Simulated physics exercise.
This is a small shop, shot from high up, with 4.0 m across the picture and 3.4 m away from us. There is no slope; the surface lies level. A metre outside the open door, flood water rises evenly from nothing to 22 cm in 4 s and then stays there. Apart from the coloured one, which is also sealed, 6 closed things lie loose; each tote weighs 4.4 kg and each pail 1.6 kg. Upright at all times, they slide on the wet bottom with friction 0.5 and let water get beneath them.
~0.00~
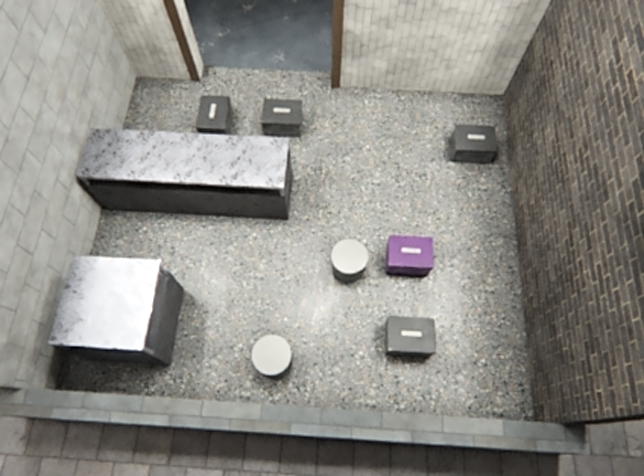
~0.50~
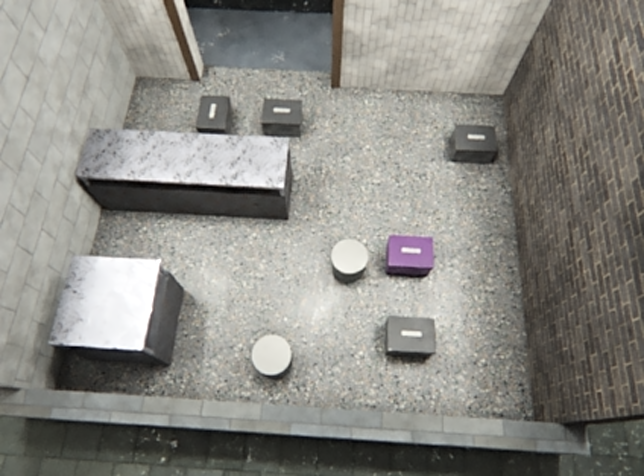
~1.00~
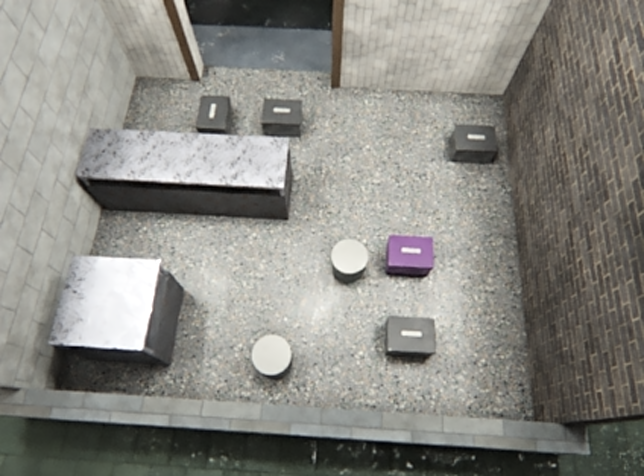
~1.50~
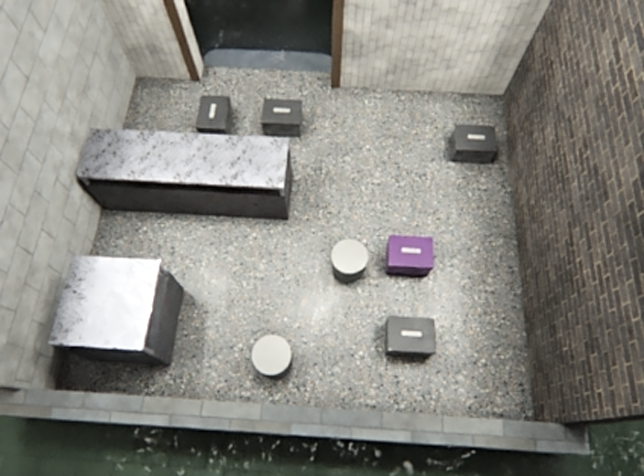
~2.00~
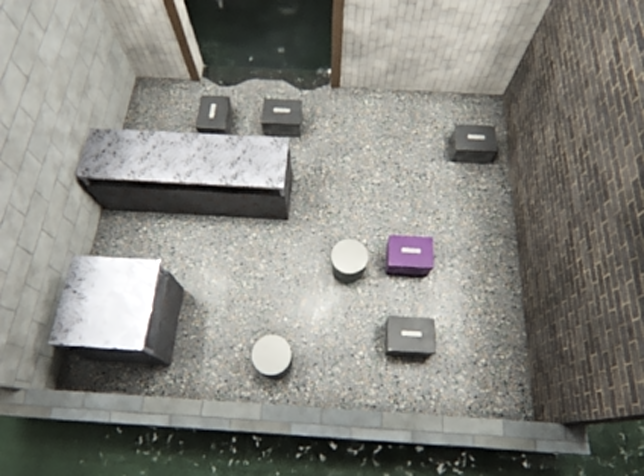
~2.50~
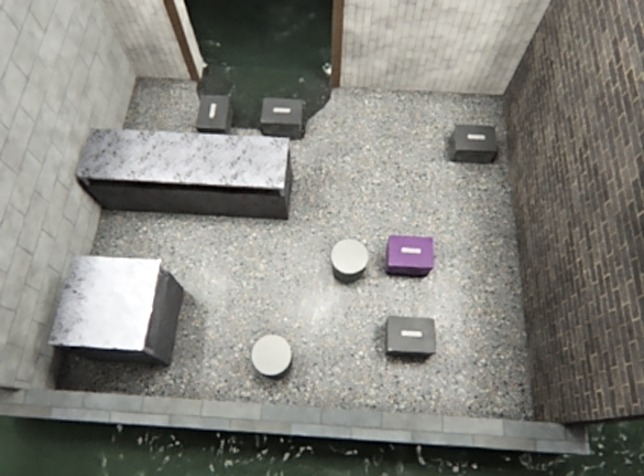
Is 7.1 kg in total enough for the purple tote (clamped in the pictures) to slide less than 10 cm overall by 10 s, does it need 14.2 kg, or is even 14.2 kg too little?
Even 14.2 kg is too little.
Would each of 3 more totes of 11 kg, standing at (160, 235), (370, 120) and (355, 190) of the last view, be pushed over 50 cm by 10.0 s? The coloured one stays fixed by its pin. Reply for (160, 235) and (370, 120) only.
Well, below half a metre and then beyond half a metre.
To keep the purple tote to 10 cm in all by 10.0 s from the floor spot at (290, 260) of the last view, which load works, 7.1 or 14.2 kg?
Result: Both pass.
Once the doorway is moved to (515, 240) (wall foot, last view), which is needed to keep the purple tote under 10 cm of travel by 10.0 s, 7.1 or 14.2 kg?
That way, neither mass suffices.
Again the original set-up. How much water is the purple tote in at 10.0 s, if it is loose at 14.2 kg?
Something like 12 centimetres.
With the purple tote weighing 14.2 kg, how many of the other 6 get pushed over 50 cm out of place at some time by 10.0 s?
By my tally, 5.
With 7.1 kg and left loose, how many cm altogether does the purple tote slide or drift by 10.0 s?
Path length near 250 cm.
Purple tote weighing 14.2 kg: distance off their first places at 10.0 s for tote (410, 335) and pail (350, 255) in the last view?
30 cm, 100 cm.
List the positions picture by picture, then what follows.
The first picture shows the purple tote at (411, 251), on the bottom; water covers 0.0 m2; 0 of 7 have shifted.
The second picture shows the purple tote at (411, 251) rests on the ground; 0.0 m2 under water; 0 of 7 have shifted.
The third picture shows the purple tote at (411, 251), on the bottom; water covers 0.0 m2; 0 of 7 have shifted.
The fourth picture shows the purple tote at (411, 251) rests on the ground; 0.0 m2 under water; 0 of 7 have shifted.
The fifth picture shows the purple tote at (411, 251) rests on the ground; 0.0 m2 under water; 0 of 7 have shifted.
The sixth picture shows the purple tote at (411, 251) rests on the ground; 0.6 m2 under water; 0 of 7 have shifted.
After 3.5 s the purple tote would be 0 cm from its start with 7.1 kg and 0 cm from its start with 14.2 kg; 0 cm of water round it then.
After 4.5 s the purple tote would be 0 cm from its start with 7.1 kg and 0 cm from its start with 14.2 kg; 2 cm of water round it then.
After 7.0 s the purple tote would be 105 cm from its start with 7.1 kg and 1 cm from its start with 14.2 kg; 6 cm of water round it then.
After 10.0 s the purple tote would be 116 cm from its start with 7.1 kg and 26 cm from its start with 14.2 kg; 12 cm of water round it then.
